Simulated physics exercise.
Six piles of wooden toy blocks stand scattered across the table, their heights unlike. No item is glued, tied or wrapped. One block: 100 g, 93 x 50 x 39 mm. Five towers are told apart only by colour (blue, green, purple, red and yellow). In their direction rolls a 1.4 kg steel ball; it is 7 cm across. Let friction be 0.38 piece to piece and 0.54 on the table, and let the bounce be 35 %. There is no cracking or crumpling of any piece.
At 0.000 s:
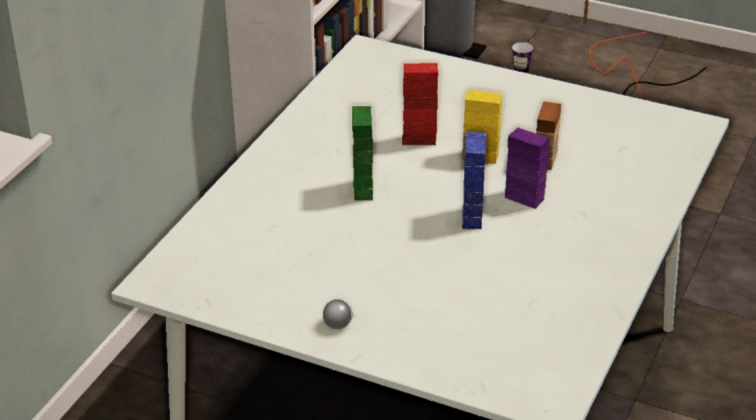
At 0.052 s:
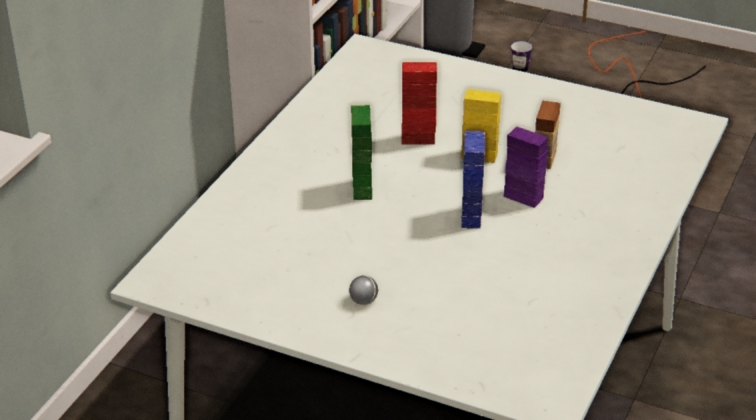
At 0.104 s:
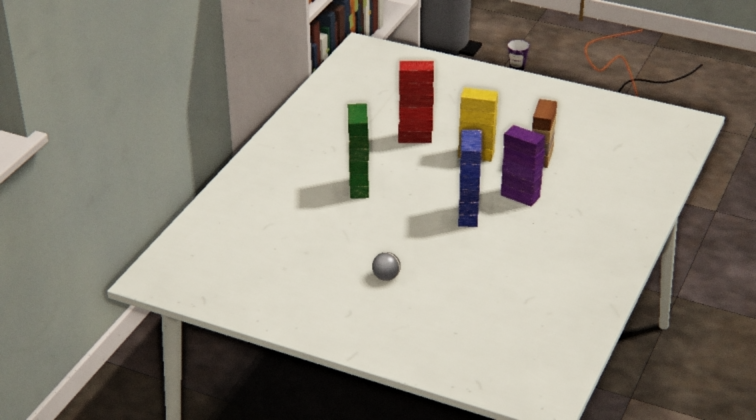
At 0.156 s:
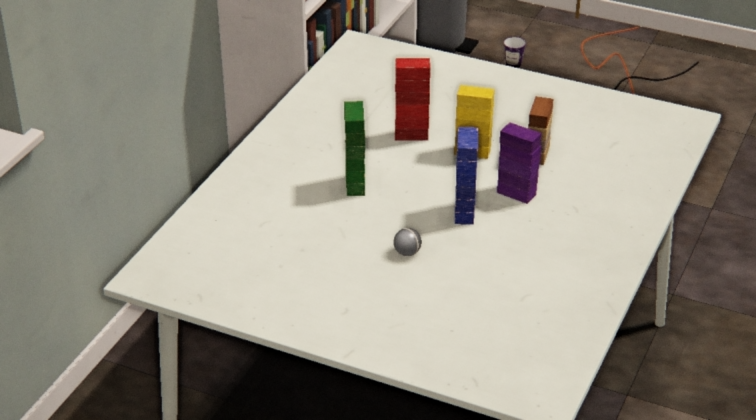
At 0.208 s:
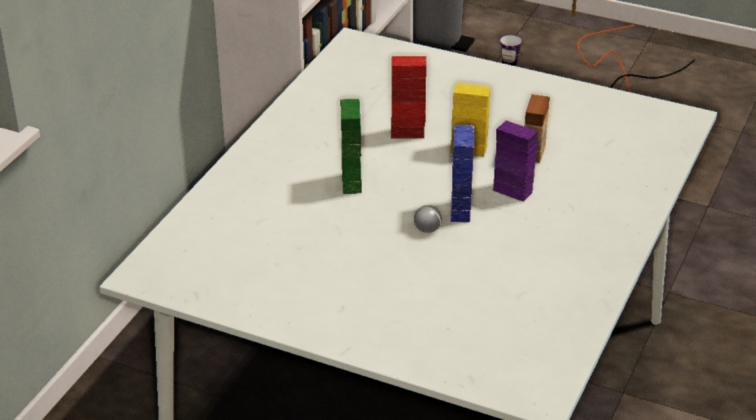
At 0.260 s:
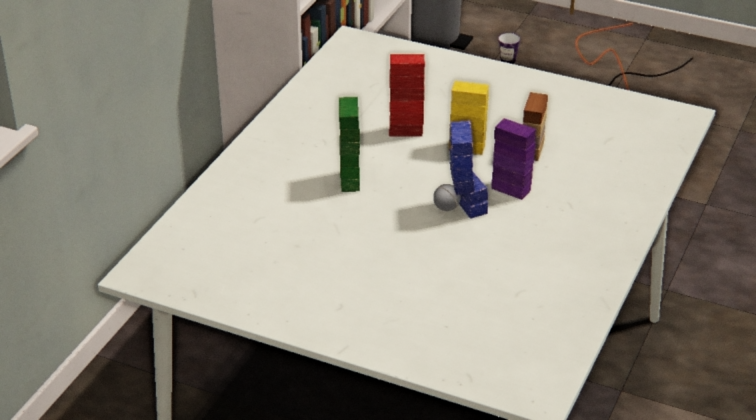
The clip shows a gray ball rolling across a white table toward six colored block towers, then striking the base of the blue one, knocking its lower blocks out of line to the right while its upper part tilts slightly.
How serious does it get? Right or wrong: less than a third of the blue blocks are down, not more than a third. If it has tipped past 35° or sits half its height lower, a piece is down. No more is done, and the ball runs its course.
Wrong.
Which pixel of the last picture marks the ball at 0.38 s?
About (484, 157).
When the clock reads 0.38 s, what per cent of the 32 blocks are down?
By then 10 %.
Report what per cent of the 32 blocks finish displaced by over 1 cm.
Shifted: 50 per cent.
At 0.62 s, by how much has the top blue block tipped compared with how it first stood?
Roughly 90°.
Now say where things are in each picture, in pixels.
In the first frame (we follow the side turned to the camera; the camera pans a little), ball (337, 314) 46 cm from contact, 2.0 m/s; top blue block (476, 142); top red block (421, 79); no piece has moved.
In the second frame, ball (364, 290) 36 cm from contact, 2.0 m/s; top blue block (475, 142).
In the third frame, ball (387, 266) 25 cm from contact, 2.0 m/s; top blue block (472, 140).
In the fourth frame, ball (407, 242) 15 cm from contact, 2.0 m/s; top blue block (468, 138).
In the fifth frame, ball (428, 219) 44 mm from contact, 2.0 m/s; top blue block (464, 135).
In the sixth frame, ball (447, 198) after contact, 1.8 m/s; top blue block (461, 132) tipped 5°; top purple block (510, 139); steepest lean 7°, the block at (465, 188); 6 stirred so far.
Around 0.38 s, ball still moving; 4 of the 6 blue blocks down (4 of 32 in all colours); top blue block tipped 36°, 58 mm lower.
Around 0.62 s, ball still moving; 4 of the 6 blue blocks down (7 of 32 in all colours); top blue block on its side; top yellow block tipped 67°, 7 cm lower.
Finally (1.7 s), ball rolling away; 4 of the 6 blue blocks down (8 of 32 in all colours); top blue block on its side; top yellow block on its side. That is 67 per cent. Seen by the last camera, middles, top blue block near (390, 216), top yellow block near (512, 153).
